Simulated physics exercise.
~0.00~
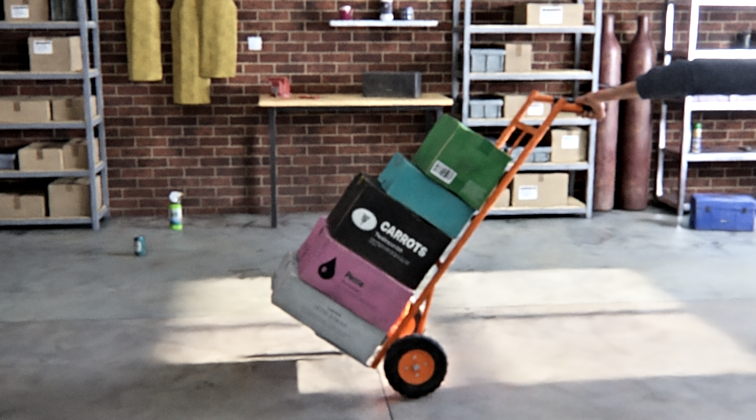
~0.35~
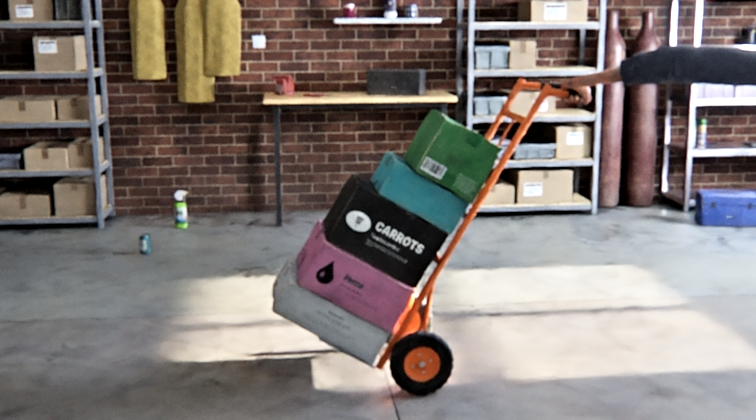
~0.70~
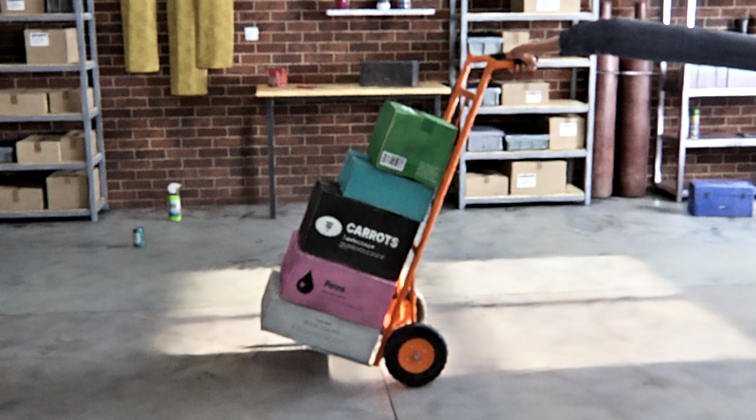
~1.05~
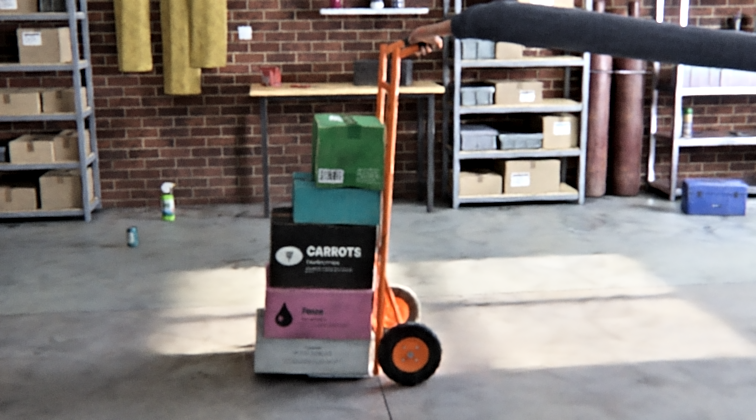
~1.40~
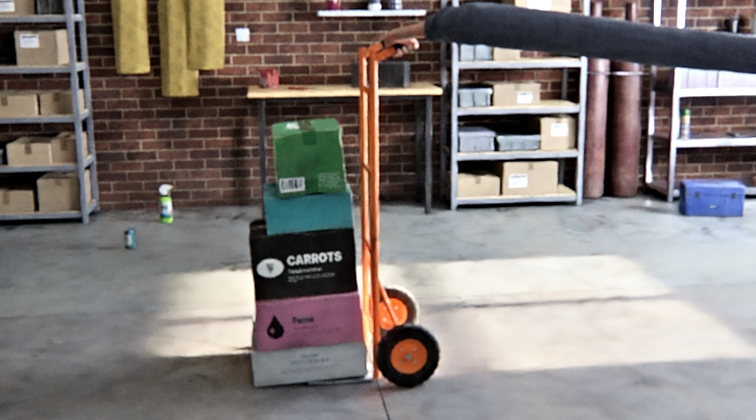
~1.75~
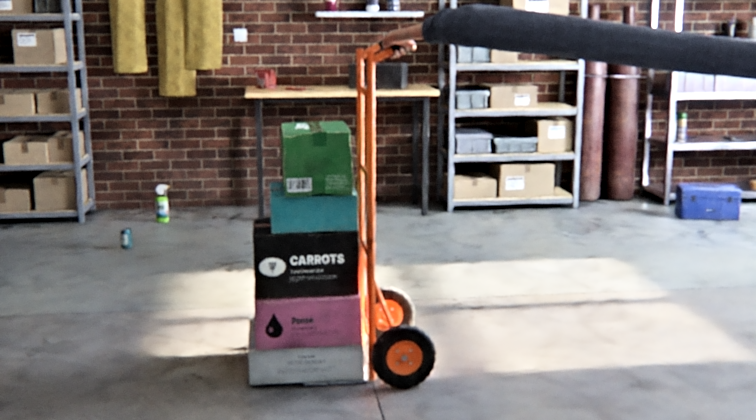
In a brick-walled storage room, an outstretched arm tipped an orange hand truck upright from its backward lean, lowering a stack of five boxes to the floor, where they rocked slightly but ended still stacked, with the green one on top.
